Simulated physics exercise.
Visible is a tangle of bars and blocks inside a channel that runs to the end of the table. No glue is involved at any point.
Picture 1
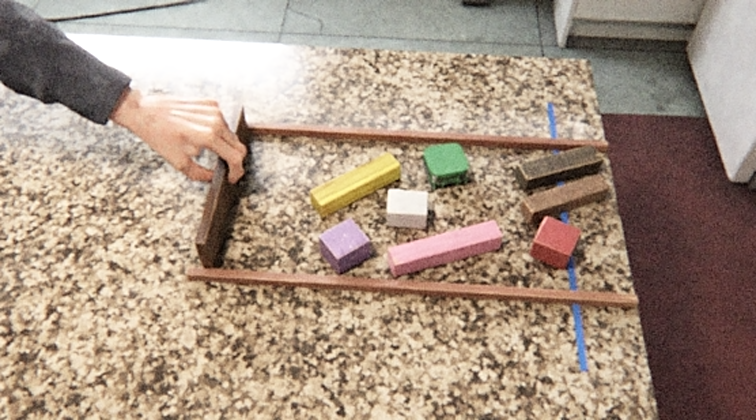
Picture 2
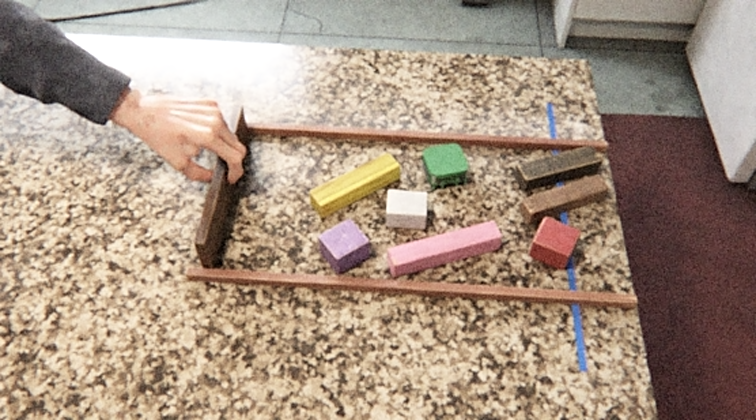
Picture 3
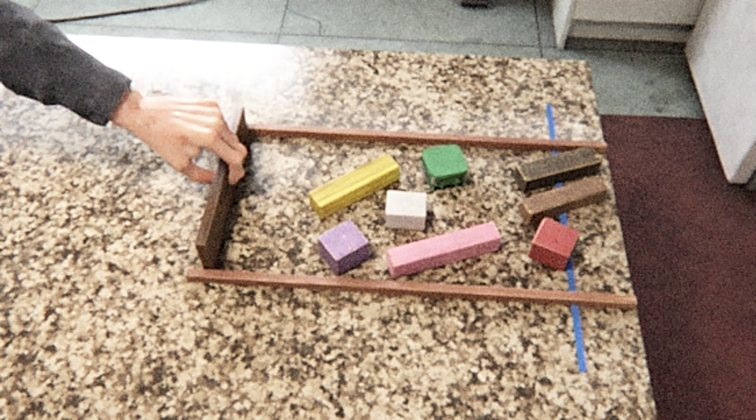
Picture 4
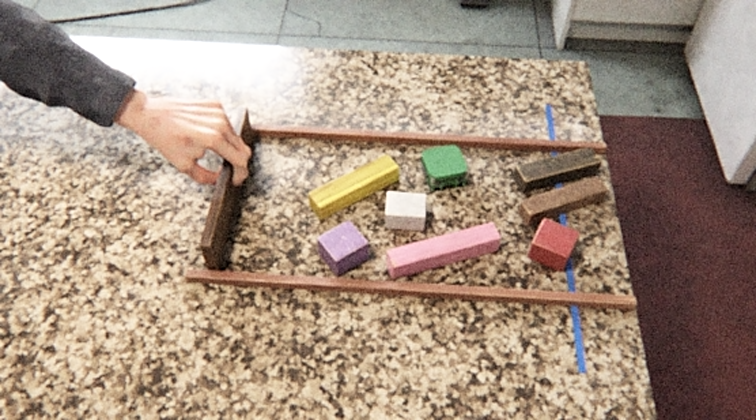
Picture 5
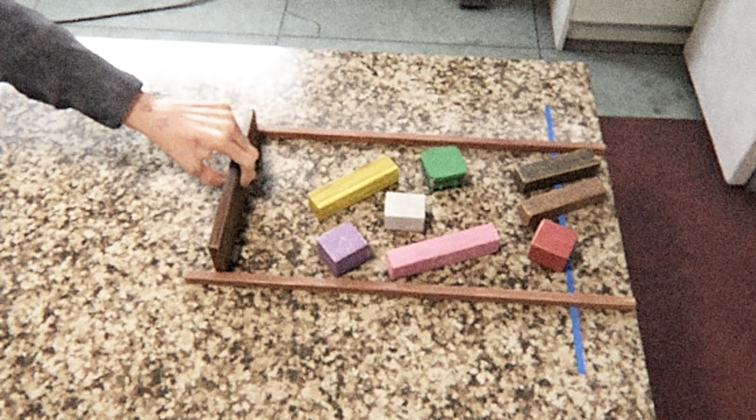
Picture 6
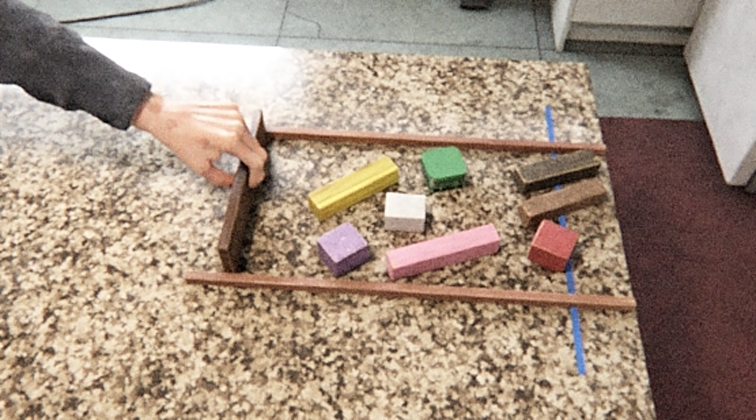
On a speckled stone countertop, a hand slid a dark upright board slightly to the right between two wooden rails, while the colored blocks and sticks scattered in front of it stayed put.
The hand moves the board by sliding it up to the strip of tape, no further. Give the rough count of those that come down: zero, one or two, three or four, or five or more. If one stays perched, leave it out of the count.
I predict the tally of drops will be above two but under five.
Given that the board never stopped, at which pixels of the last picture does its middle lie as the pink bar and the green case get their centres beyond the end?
The pink bar gives roughly (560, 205), the green case roughly (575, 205).
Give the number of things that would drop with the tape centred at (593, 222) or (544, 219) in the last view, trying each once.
Down on the floor: 6 and 2.
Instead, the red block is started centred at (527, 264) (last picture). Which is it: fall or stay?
Result: The red block ends down.
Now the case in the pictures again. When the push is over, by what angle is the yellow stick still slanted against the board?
Roughly 0°.
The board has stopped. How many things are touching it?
That number would be 2.
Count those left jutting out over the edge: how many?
2 overhanging.
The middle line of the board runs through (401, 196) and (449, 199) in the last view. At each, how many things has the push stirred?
Tally: 5; 6.
Early on, none off yet; brown bar at rest near (563, 202); black bar at rest near (556, 171); red block at rest near (553, 246).
A while later, none off yet; brown bar travelled a little near (577, 190); black bar travelled a little near (568, 172); red block moving near (564, 250).
Finally, the number that fall off is three or four; lost, pink bar, red block, black bar and brown bar.
